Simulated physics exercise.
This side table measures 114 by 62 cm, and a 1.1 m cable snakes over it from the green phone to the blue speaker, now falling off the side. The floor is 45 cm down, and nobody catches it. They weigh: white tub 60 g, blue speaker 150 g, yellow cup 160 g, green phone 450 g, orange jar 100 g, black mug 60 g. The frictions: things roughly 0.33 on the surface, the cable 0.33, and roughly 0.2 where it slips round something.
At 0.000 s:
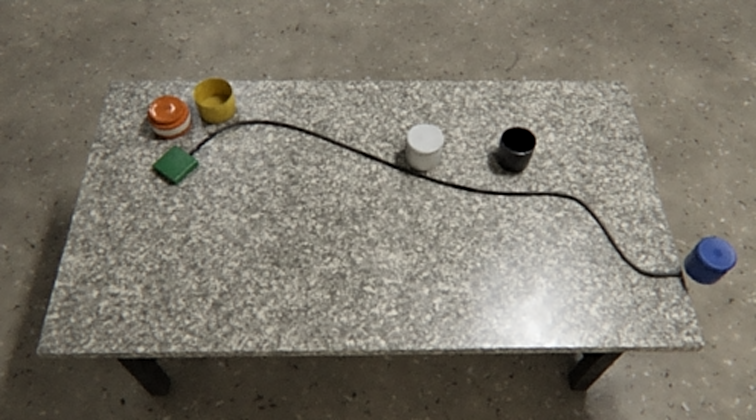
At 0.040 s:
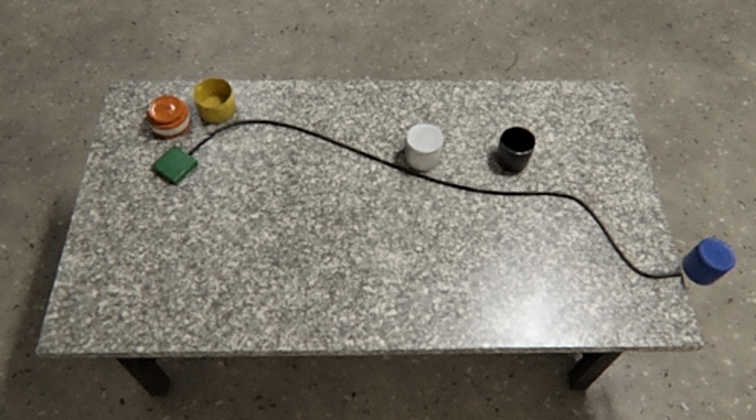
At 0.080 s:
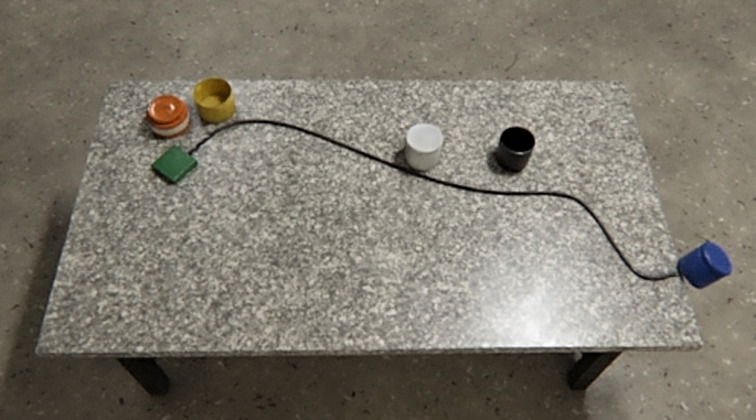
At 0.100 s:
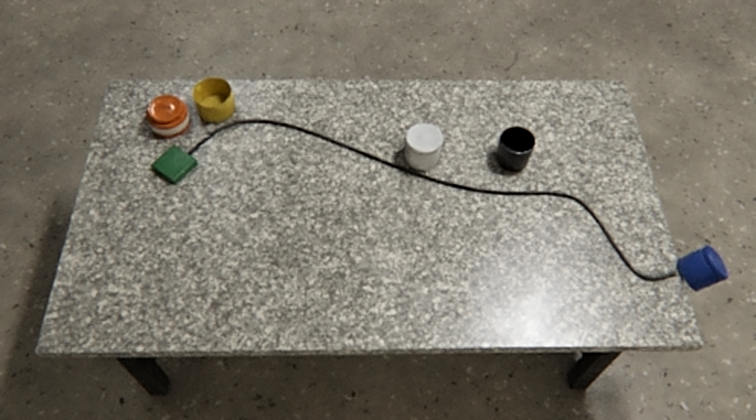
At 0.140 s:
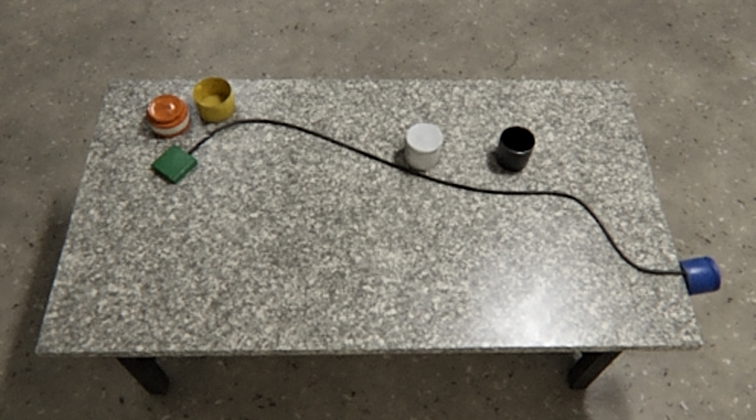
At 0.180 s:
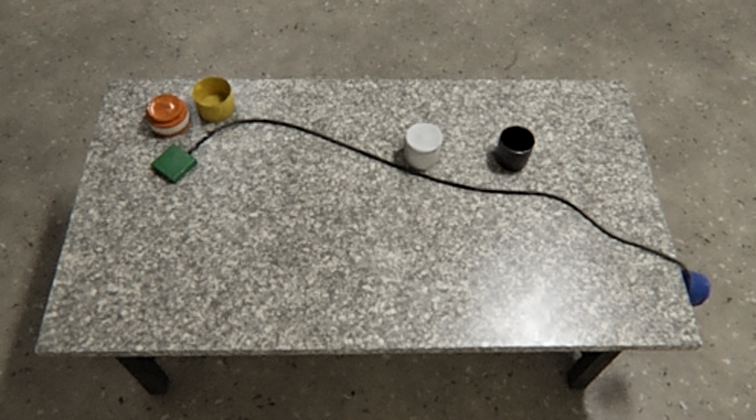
We see a speckled table holding several small containers and a green object cabled to a blue cylinder, which tilts and drops past the right edge, pulling the cable's right end straighter while everything else stays still.
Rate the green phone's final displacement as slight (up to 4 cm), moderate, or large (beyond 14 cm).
Moderate.
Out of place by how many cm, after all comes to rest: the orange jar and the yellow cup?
Final offset from start: Orange jar = 0 cm, yellow cup = 0 cm.
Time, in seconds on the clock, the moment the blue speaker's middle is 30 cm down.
Never.
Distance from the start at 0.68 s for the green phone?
I'd put the green phone at some 6 cm.
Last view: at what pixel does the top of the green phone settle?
(204, 169).
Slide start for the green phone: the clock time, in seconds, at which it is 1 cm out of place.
Green phone: 0.32 s.
At 0.4 s, the cable's tail end at (212, 173); green phone 4 cm off its start, blue speaker over the edge.
At 0.7 s, the cable's tail end at (219, 174); green phone 6 cm off its start, blue speaker over the edge.
At 0.9 s, the cable's tail end at (223, 175); green phone 7 cm off its start at (204, 169), blue speaker over the edge.
At 1.2 s, the cable's tail end at (223, 175); green phone 7 cm off its start, blue speaker over the edge.
At 2.4 s, the cable's tail end at (223, 175); green phone 7 cm off its start at (204, 169), blue speaker over the edge.
